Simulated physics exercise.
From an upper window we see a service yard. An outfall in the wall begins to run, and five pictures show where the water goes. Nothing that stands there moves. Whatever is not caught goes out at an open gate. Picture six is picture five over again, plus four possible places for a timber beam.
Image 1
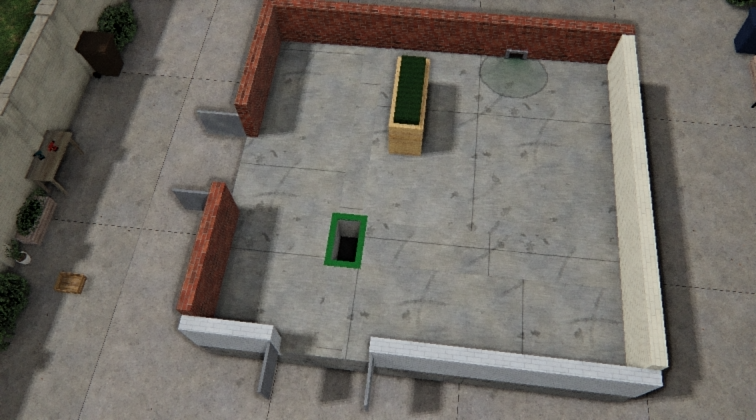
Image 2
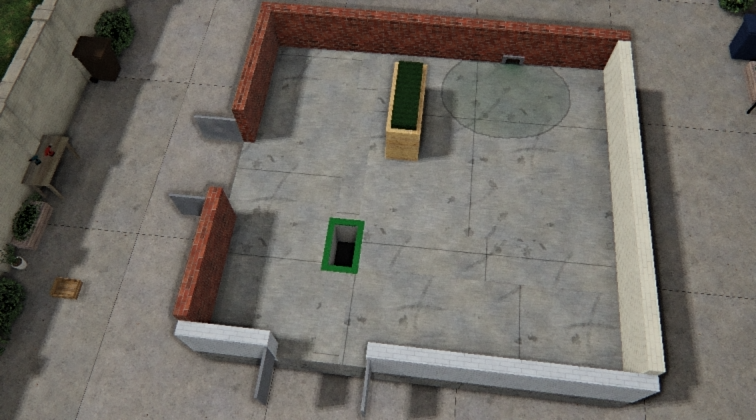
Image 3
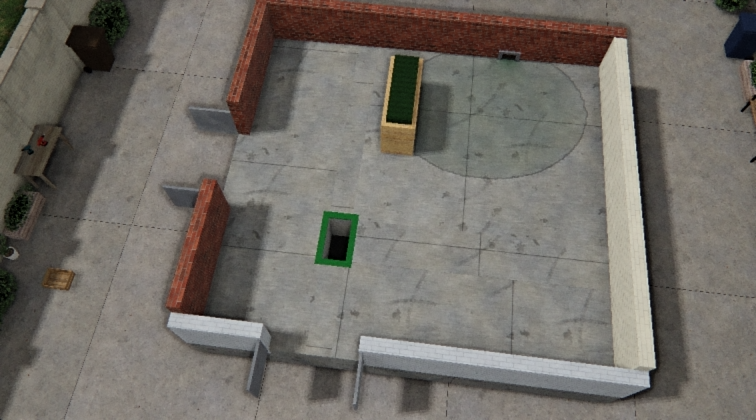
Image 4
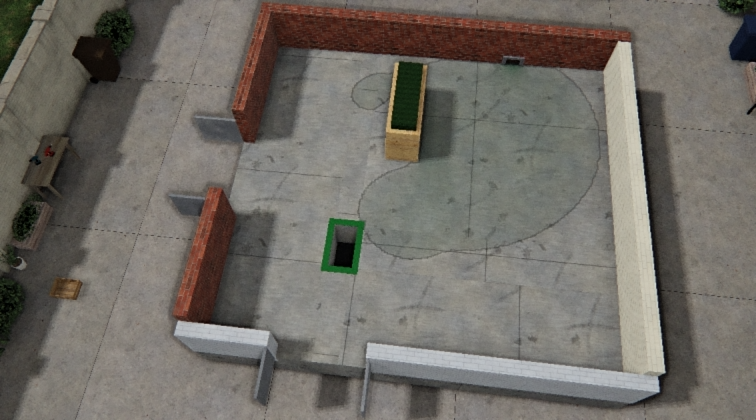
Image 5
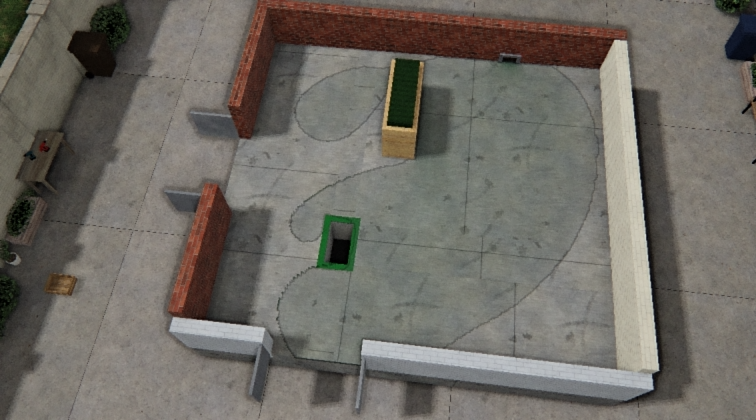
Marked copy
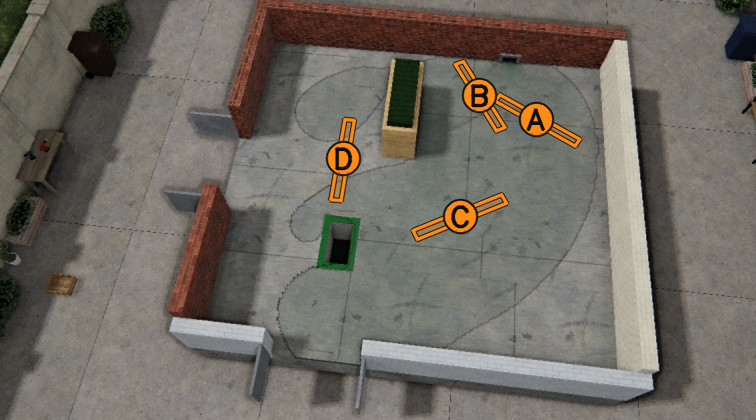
Walled service yard seen from above, with water spreading from a wall outlet, around a planter and reaching a green-edged drain.
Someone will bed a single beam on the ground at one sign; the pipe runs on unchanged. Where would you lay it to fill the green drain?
I would pick position C.
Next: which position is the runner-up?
It is D.
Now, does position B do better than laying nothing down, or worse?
Position B is worse.
On the marked copy, A from (497, 97) to (577, 142); B from (459, 63) to (500, 129); C from (415, 234) to (504, 199); D from (336, 200) to (349, 119).
Choosing A, about 15 % of the stream goes into the green drain, about 82 % out by the gates.
Choosing B, about 14 % of the stream goes into the green drain, about 86 % out by the gates.
Choosing C, about 41 % of the stream goes into the green drain, about 57 % out by the gates.
Choosing D, about 21 % of the stream goes into the green drain, about 77 % out by the gates.
